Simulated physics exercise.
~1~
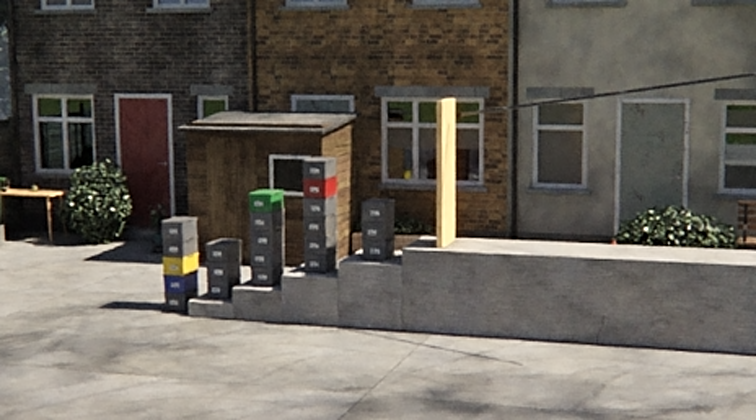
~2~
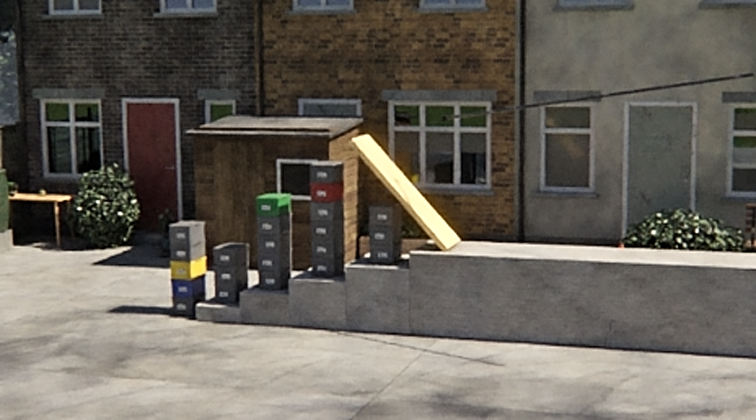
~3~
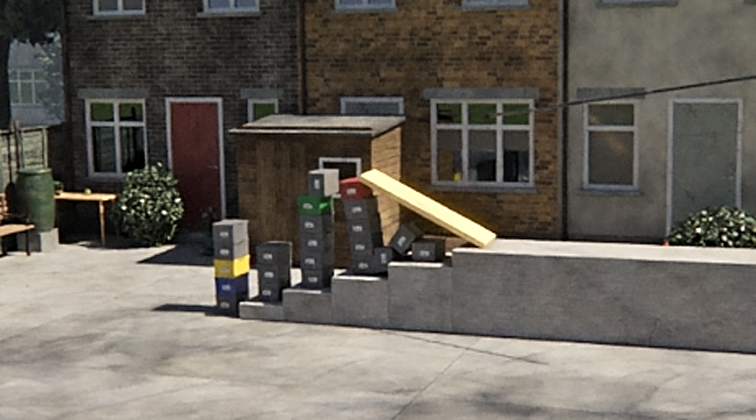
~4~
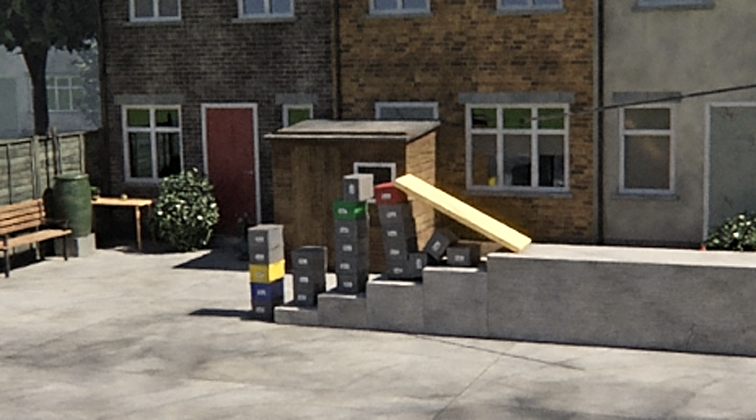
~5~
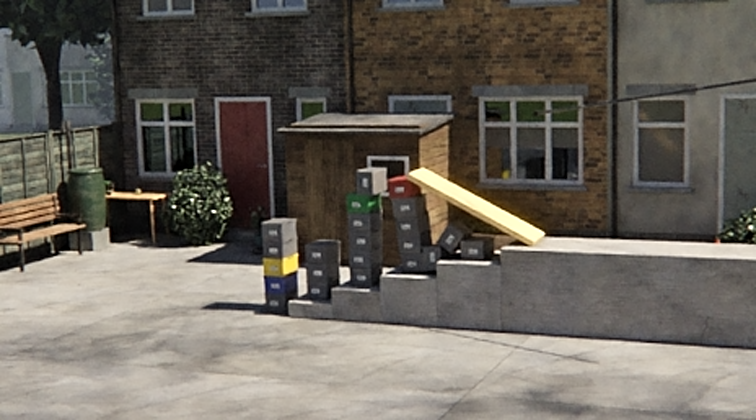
At the start, a pale yellow board stands upright on a low concrete wall, beside columns of dark lidded totes set on steps that descend to the left. The board tips left and swings down toward the nearest columns. It knocks the closest column apart, leaving totes tumbled on the upper step, and pushes against the next one. That column leans slightly left, its red tote near the top, while a grey tote comes to rest above the green one. Everything then stays still, with the board propped at a slant and the green tote still up.
